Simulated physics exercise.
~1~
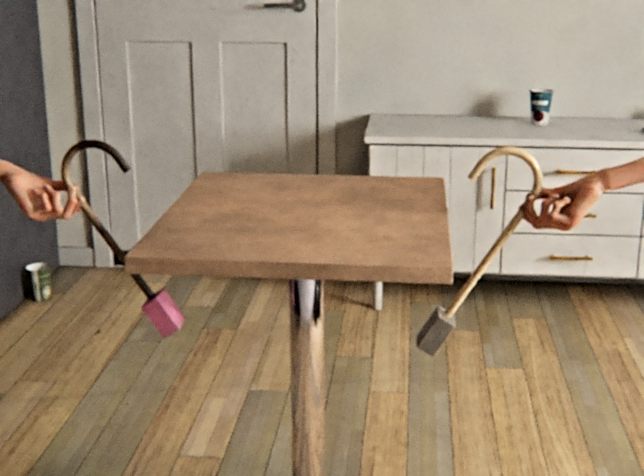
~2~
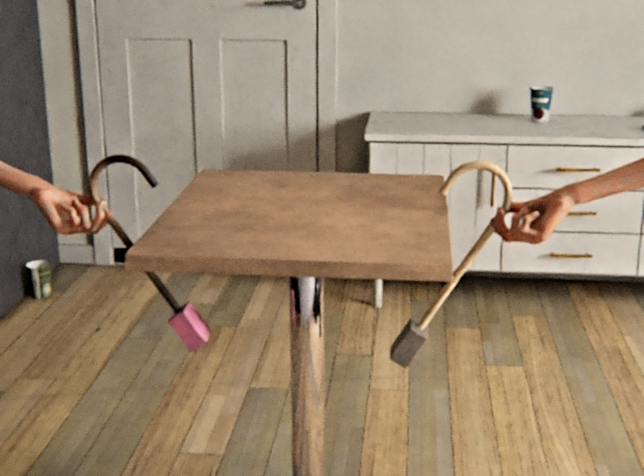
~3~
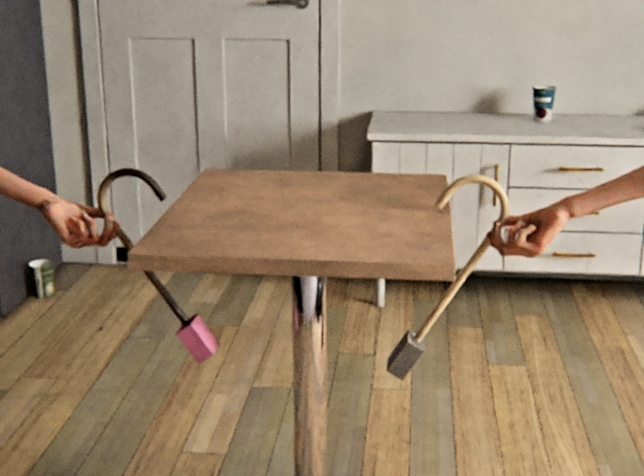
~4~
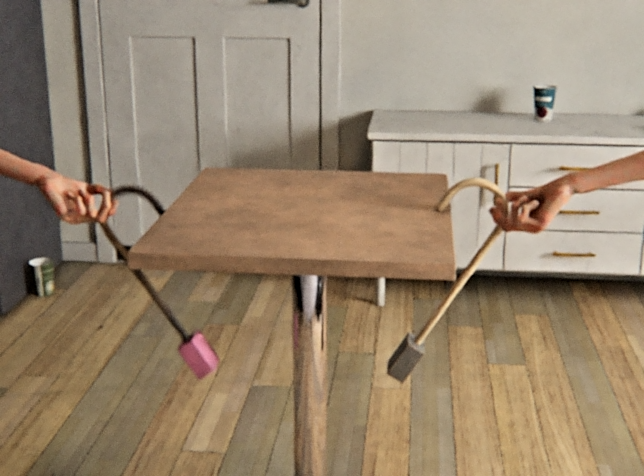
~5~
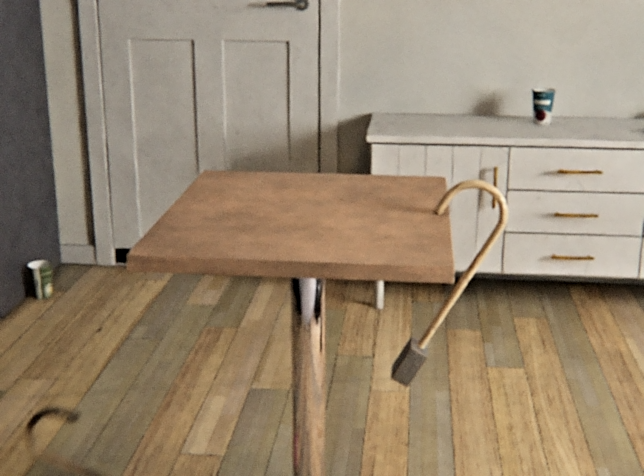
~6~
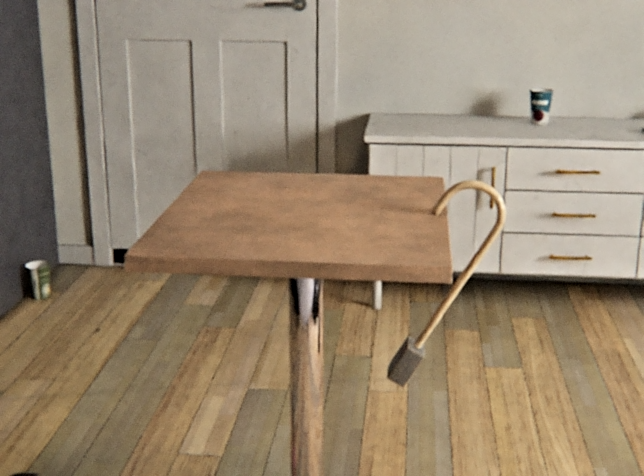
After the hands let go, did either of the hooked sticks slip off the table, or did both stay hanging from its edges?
The stick with the pink block slipped off the left side and fell. The one with the grey block stayed hooked over the right edge.
